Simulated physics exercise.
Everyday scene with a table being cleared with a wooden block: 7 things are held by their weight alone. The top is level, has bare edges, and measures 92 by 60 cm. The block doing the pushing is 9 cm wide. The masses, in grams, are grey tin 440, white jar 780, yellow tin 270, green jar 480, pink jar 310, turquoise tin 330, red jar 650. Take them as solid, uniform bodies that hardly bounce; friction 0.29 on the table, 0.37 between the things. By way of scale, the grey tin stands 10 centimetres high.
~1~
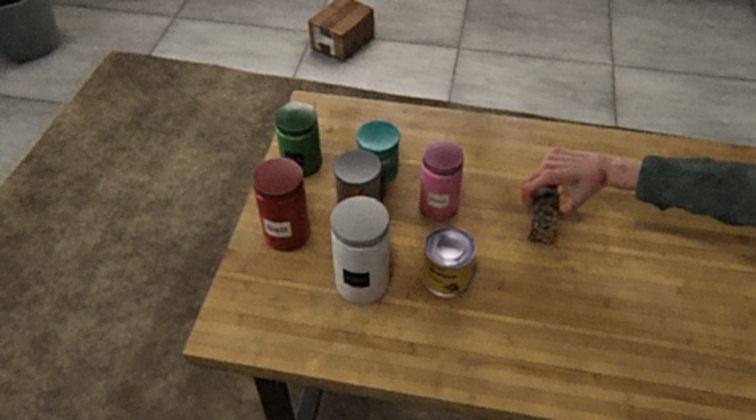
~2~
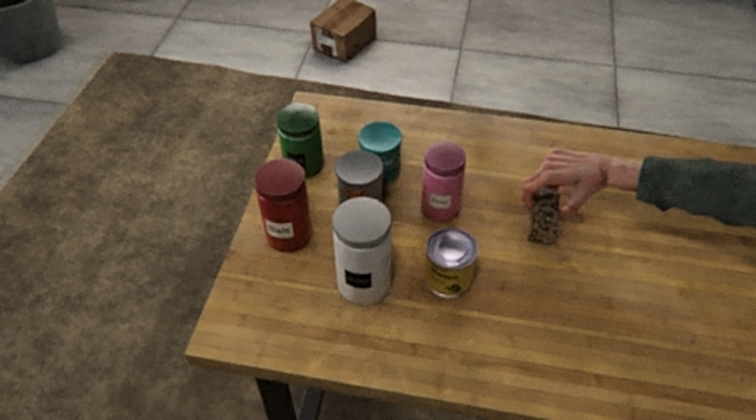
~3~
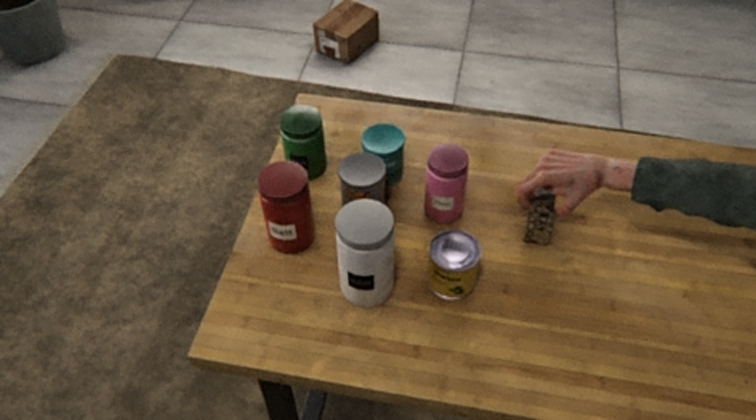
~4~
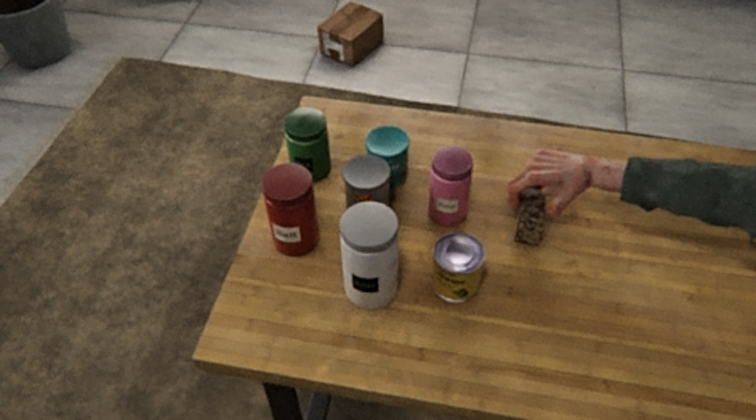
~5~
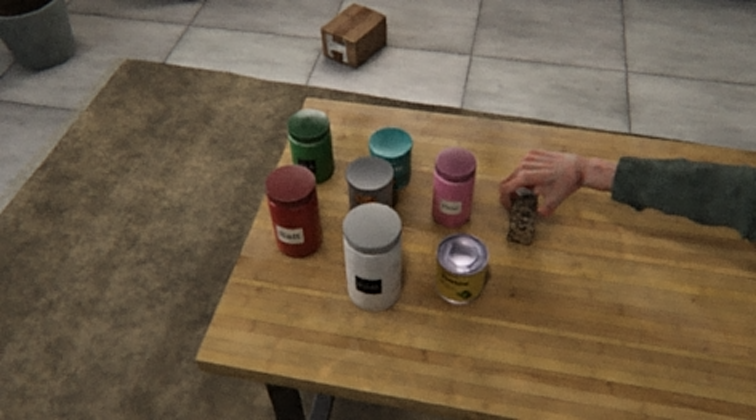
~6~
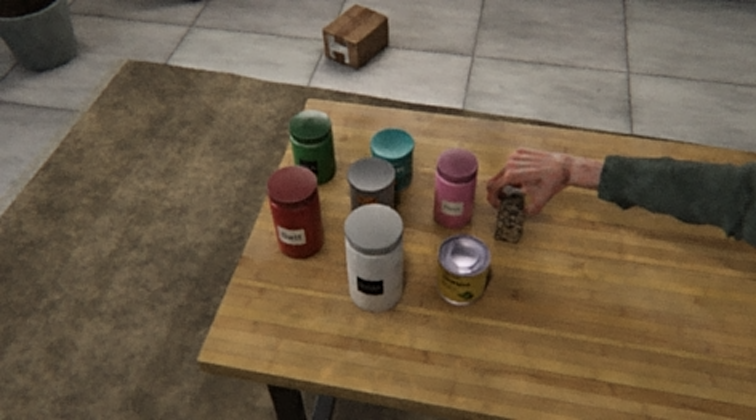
A hand holding a small dark block slid it slowly leftward across a wooden table, after barely moving at first, drawing closer to a cluster of seven colourful jars and tins that stayed put.
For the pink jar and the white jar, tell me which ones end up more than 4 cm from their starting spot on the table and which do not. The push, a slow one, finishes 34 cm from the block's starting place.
My prediction: The pink jar is moved too far, the white jar is not moved far.
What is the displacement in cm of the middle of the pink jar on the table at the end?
Around 22 centimetres.
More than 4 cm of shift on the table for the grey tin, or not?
In the end the grey tin has moved.
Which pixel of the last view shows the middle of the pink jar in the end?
Around (331, 159).
Then, 0.60 s on from there, pusher on by 22 cm; pink jar moved 10 cm near (398, 179); grey tin moved 2 cm.
Then, 0.90 s on from there, pusher on by 29 cm; pink jar moved 17 cm near (359, 169); grey tin moved 7 cm; turquoise tin moved 4 cm.
In the end, not toppled but over 4 cm from the start, grey tin, pink jar and turquoise tin; the other 4 under 4 cm from the start. At the end, from the last picture's camera, pink jar near (331, 159), white jar near (375, 260).
